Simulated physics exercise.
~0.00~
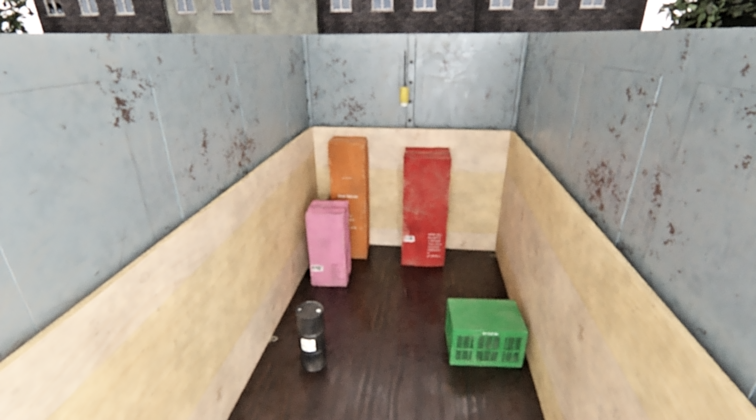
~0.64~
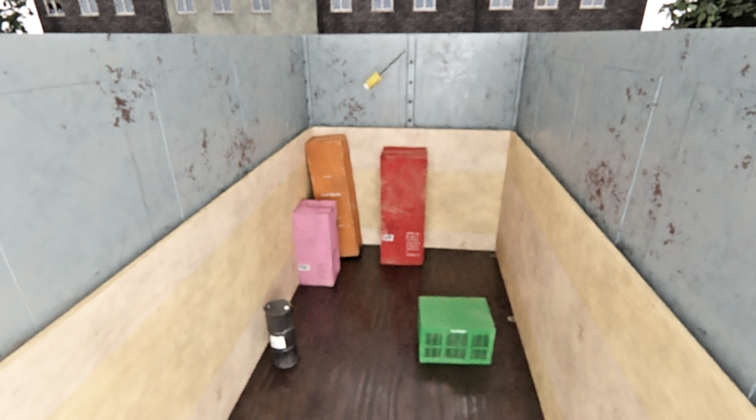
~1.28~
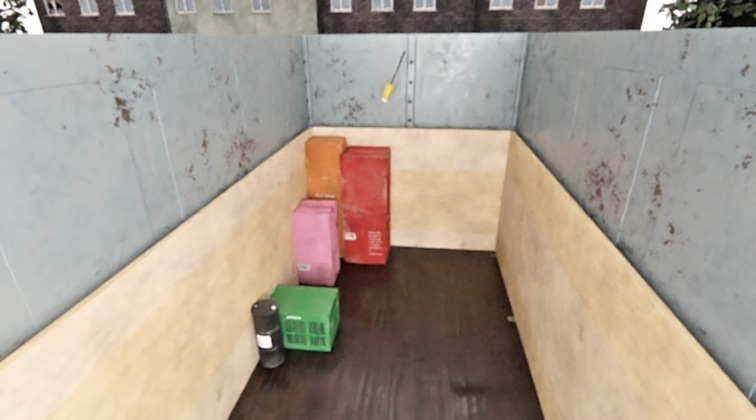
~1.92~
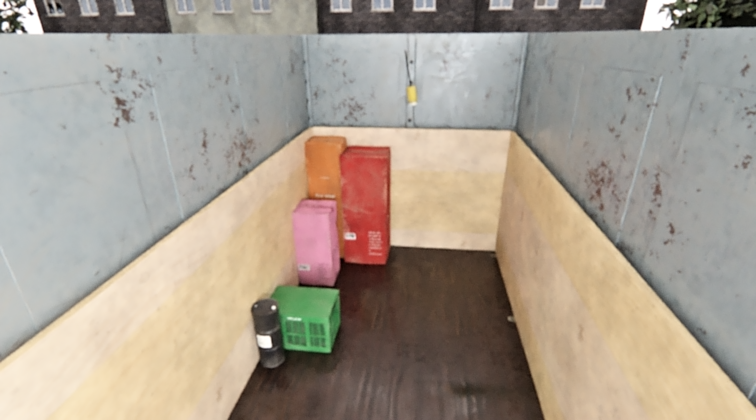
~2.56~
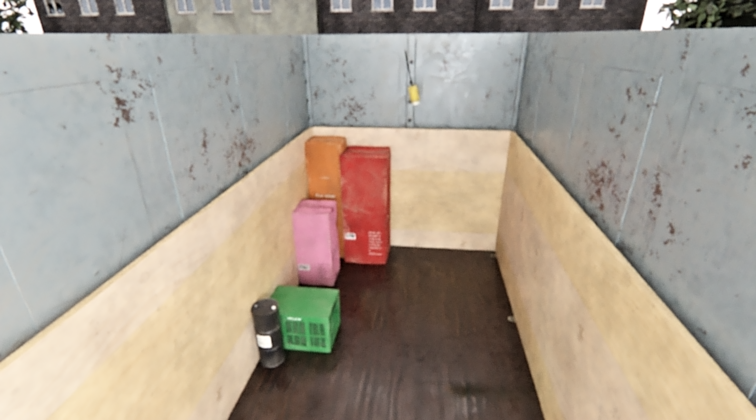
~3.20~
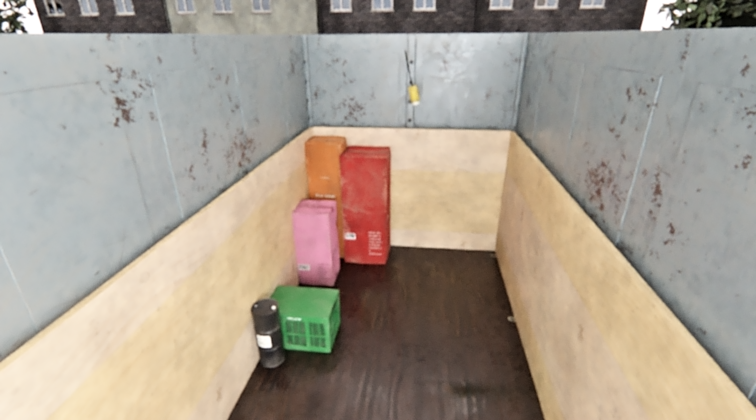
In the load bay of a van, a green chest, black canister, and upright red, orange and pink boxes shift left as the hanging lamp swings, the chest sliding farthest; all end upright and still along the left side, with the chest beside the canister.
